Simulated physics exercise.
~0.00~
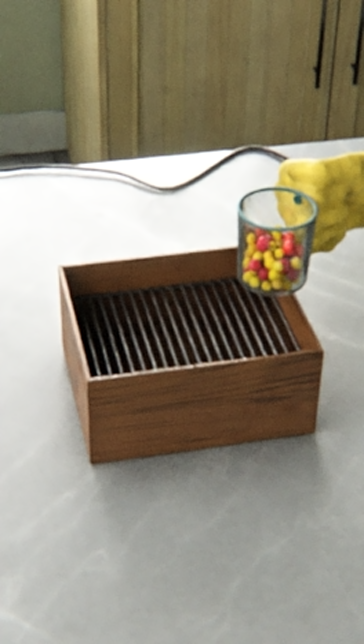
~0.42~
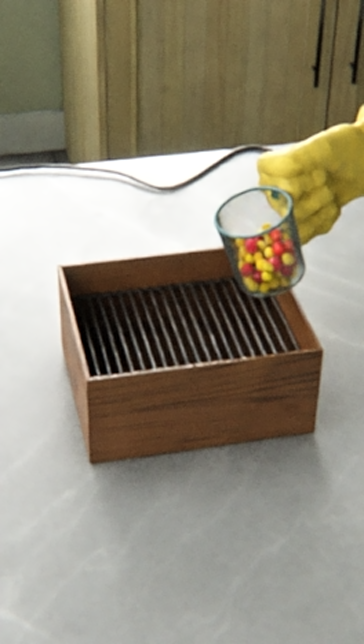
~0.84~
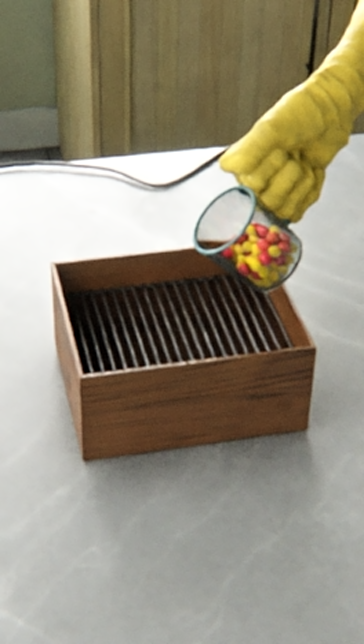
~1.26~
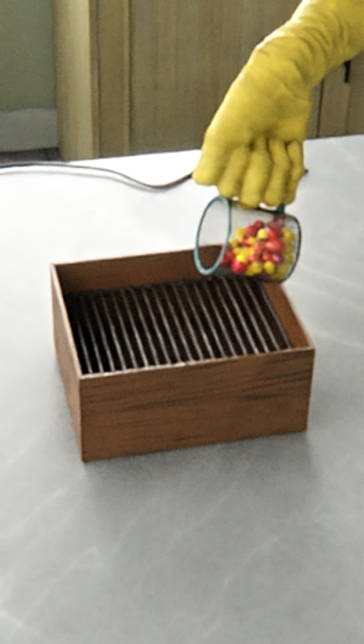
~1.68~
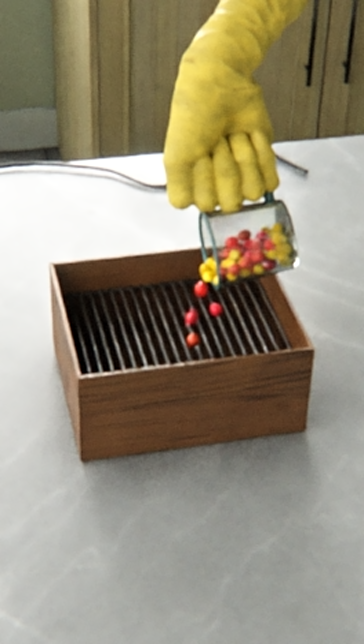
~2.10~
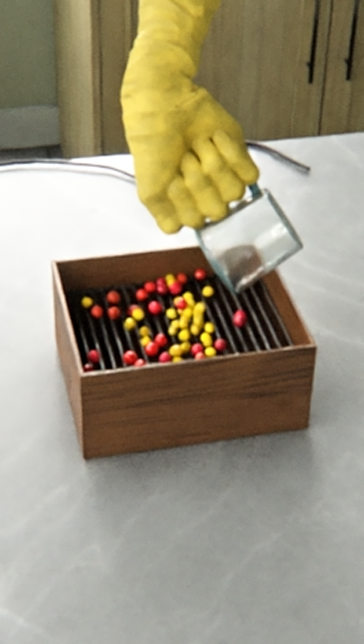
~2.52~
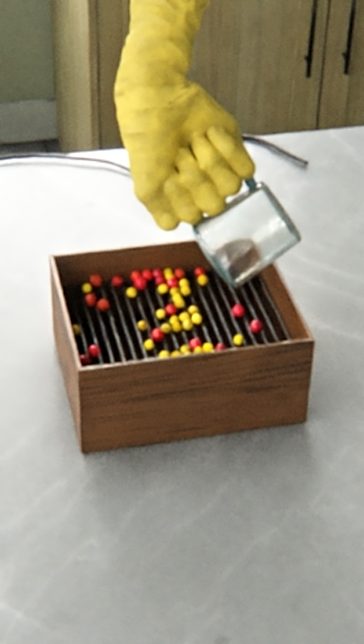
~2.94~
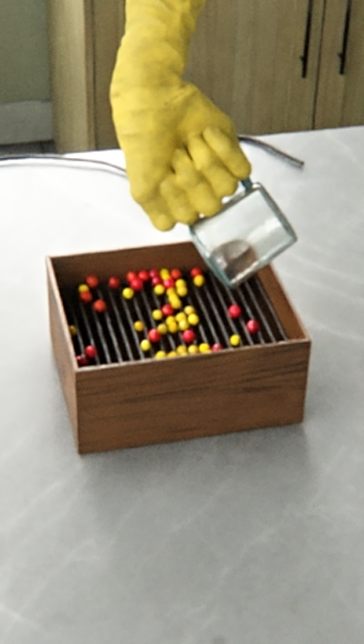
A yellow-gloved hand moved a glass cup of red and yellow pieces left over a wooden box and tipped it until they all tumbled out, scattering across the dark wire rack, where both colours stayed on top while the emptied cup hung above.
